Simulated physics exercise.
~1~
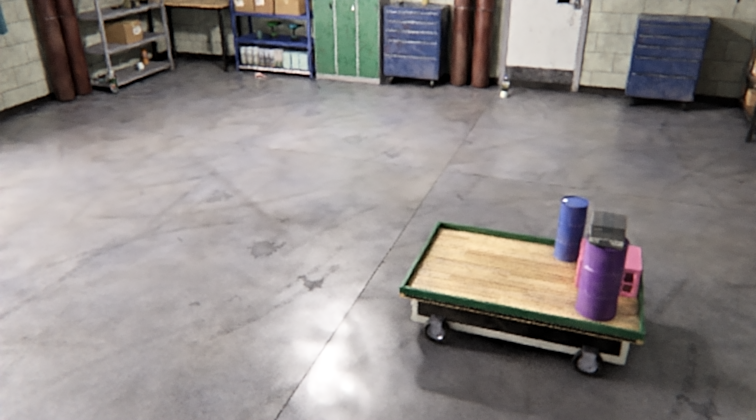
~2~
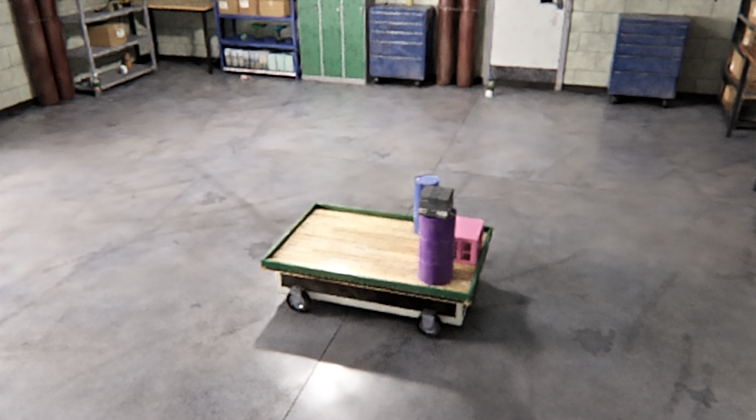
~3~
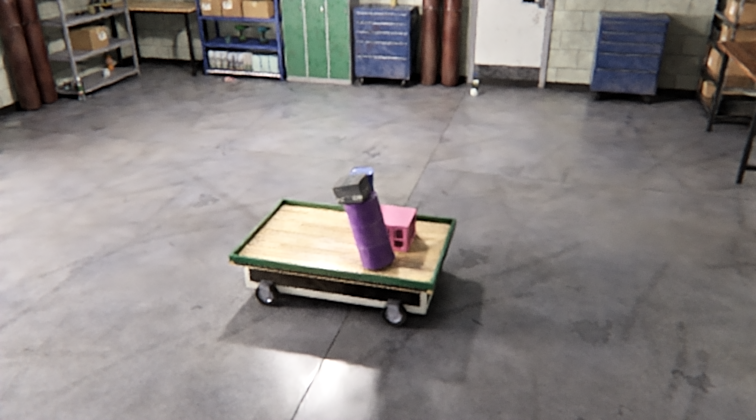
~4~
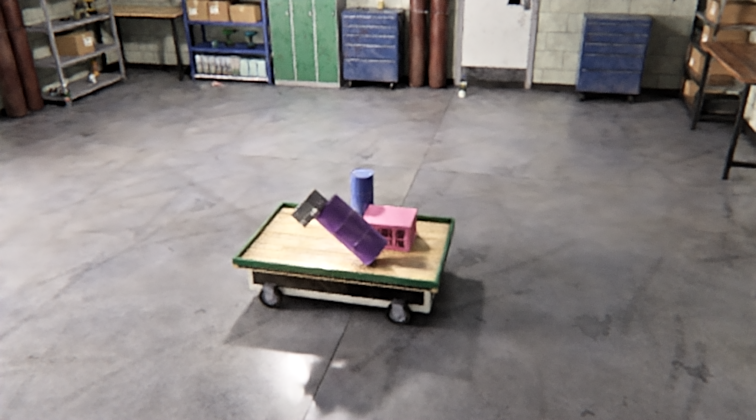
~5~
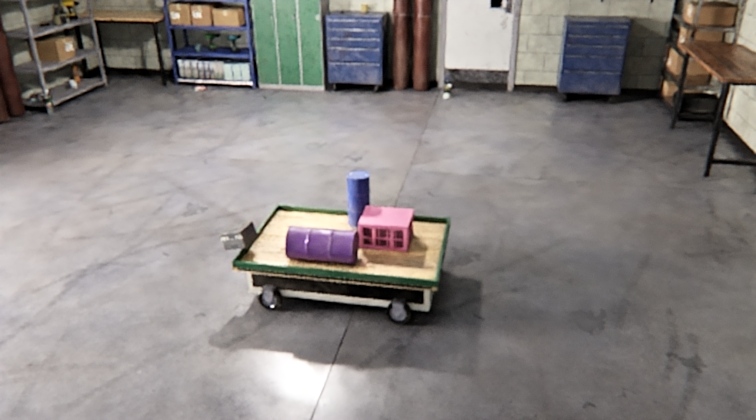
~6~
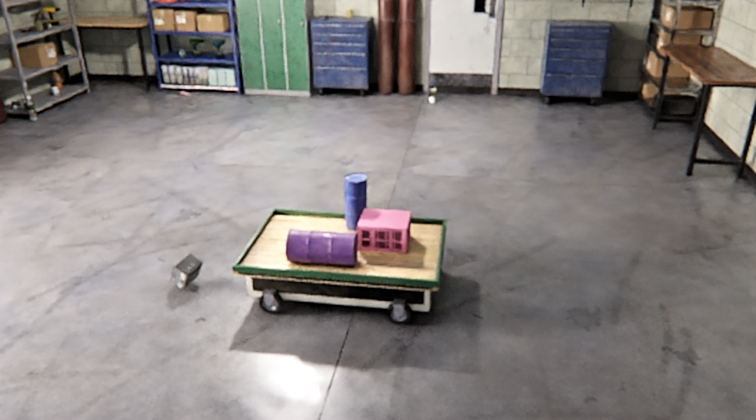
A purple canister topples on a halting cart, and its grey parcel tumbles to the floor.
